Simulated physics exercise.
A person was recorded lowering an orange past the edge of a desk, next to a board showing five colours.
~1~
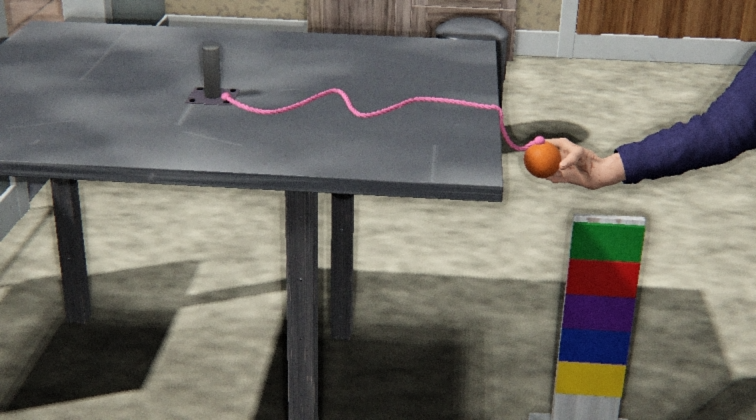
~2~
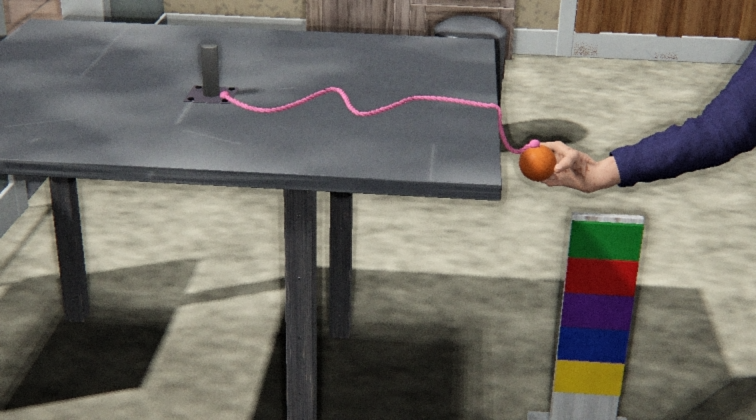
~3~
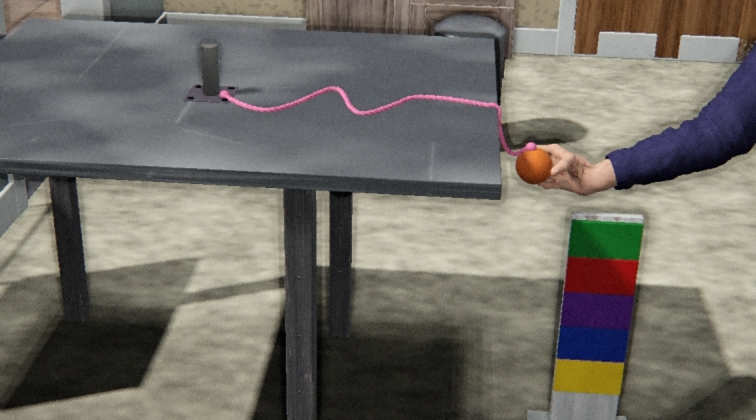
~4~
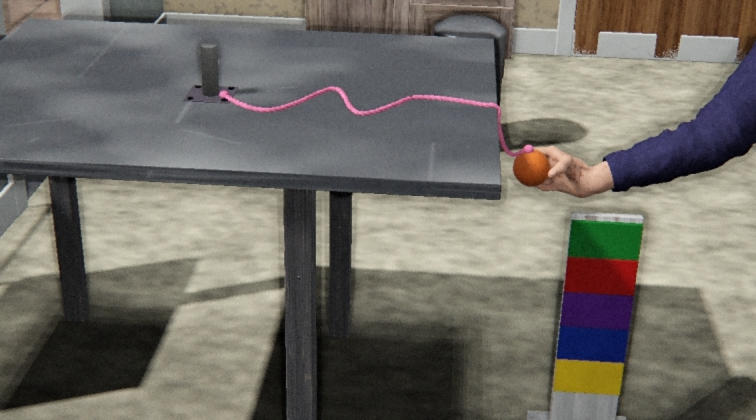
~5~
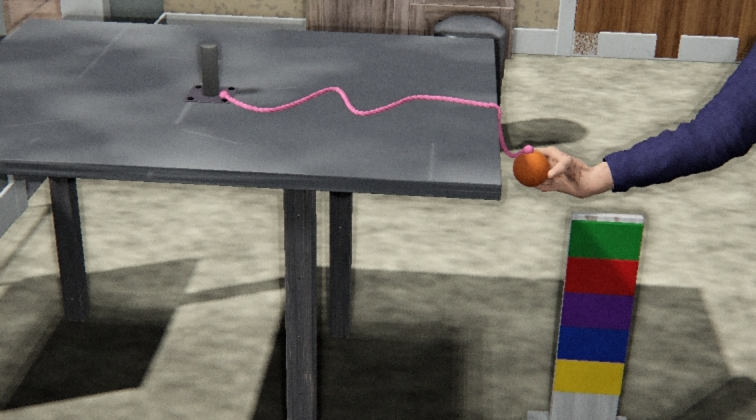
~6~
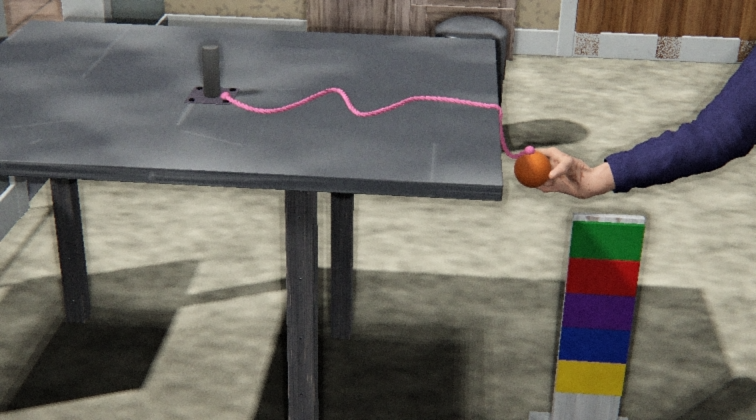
A hand holding an orange ball on a pink cord beside a dark table, shifting it very slightly down and left.
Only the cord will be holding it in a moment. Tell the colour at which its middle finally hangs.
It hangs at purple.
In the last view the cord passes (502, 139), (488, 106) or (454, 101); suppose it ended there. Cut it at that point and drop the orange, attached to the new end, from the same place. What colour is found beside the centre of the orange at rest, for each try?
First cut: Red; second: Green; third: Higher than all five.
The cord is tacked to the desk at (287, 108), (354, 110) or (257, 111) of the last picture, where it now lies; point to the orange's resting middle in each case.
(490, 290), (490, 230), (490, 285).
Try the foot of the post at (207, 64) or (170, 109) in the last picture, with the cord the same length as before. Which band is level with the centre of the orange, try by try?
Try one - red; try two - red.
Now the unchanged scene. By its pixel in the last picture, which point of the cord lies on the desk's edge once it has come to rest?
It is around (396, 106).
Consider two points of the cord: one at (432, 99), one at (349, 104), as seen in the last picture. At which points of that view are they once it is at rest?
Near (498, 164) and (424, 108).
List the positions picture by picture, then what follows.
Orange (542, 159); green (607, 244); red (603, 279); purple (599, 314); blue (594, 348); yellow (590, 380), in the first picture.
Orange (537, 163); cord through (247, 107) (313, 96) (349, 105) (403, 102) (481, 105), in the second picture.
Orange (534, 166), in the third picture.
Orange (532, 168); cord through (247, 107) (313, 96) (348, 104) (403, 101) (481, 104), in the fourth picture.
Orange (531, 169), in the fifth picture.
Orange (533, 169); cord through (248, 108) (314, 97) (350, 106) (404, 102) (482, 105), in the sixth picture.
Soon after, orange near (469, 289); level with purple.
Then, orange near (500, 305); level with purple.
At rest, orange near (488, 306); level with purple. The purple one.
